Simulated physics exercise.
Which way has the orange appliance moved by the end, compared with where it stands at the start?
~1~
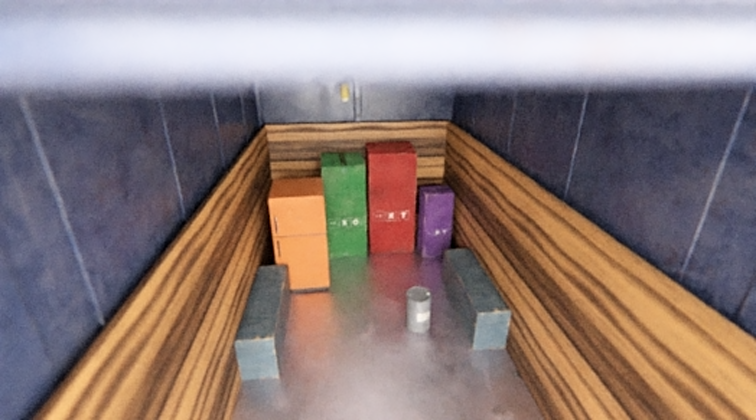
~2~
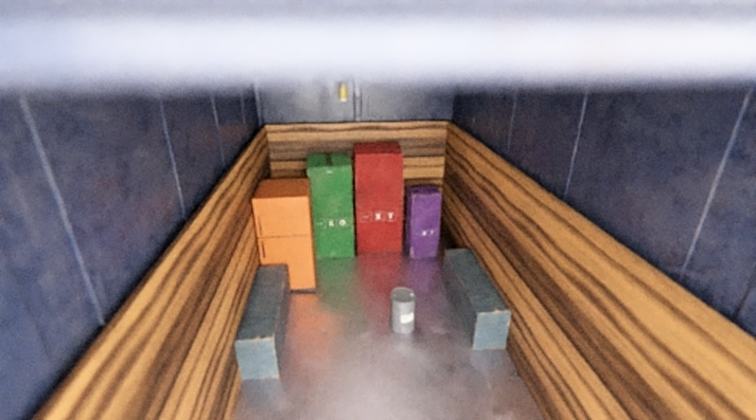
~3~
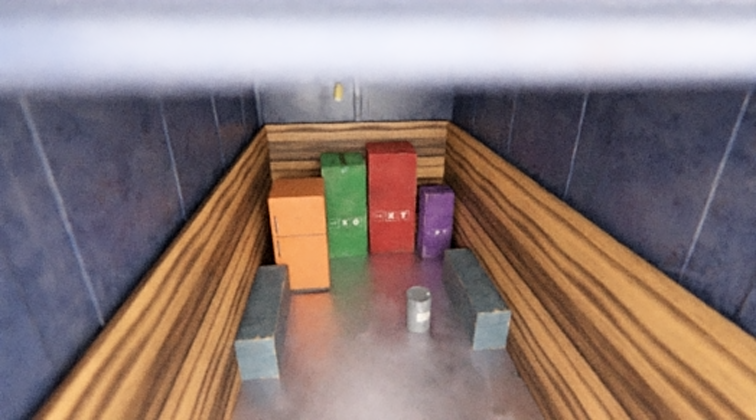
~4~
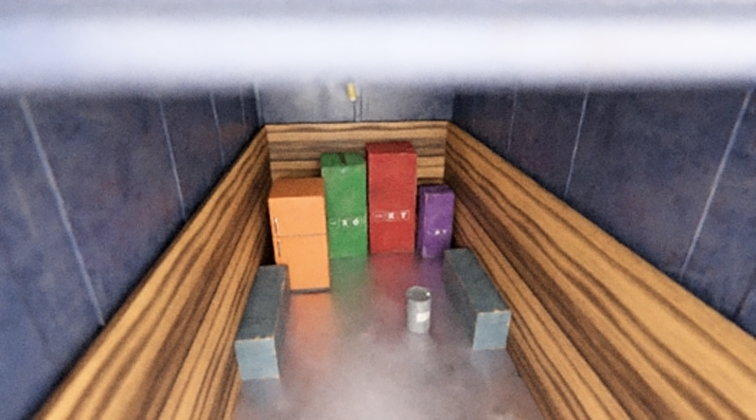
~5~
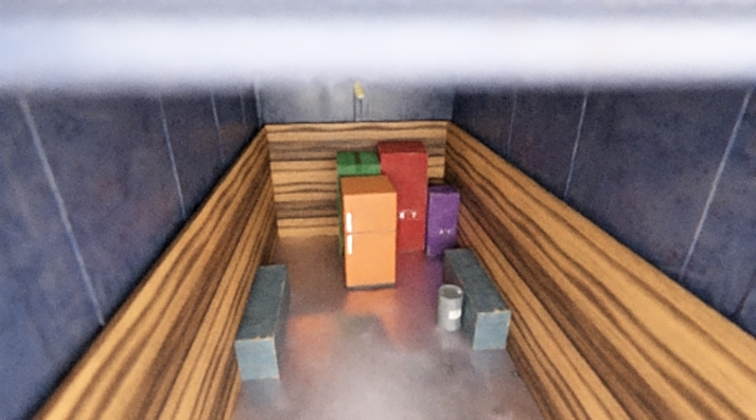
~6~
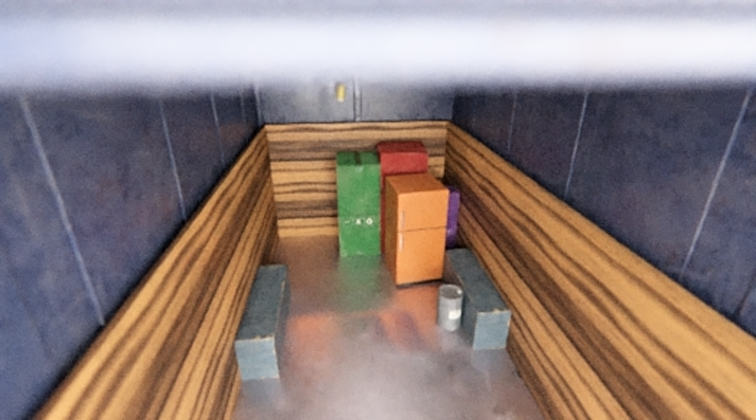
It has moved to the right, ending up near the right wheel box in front of the red and purple boxes.
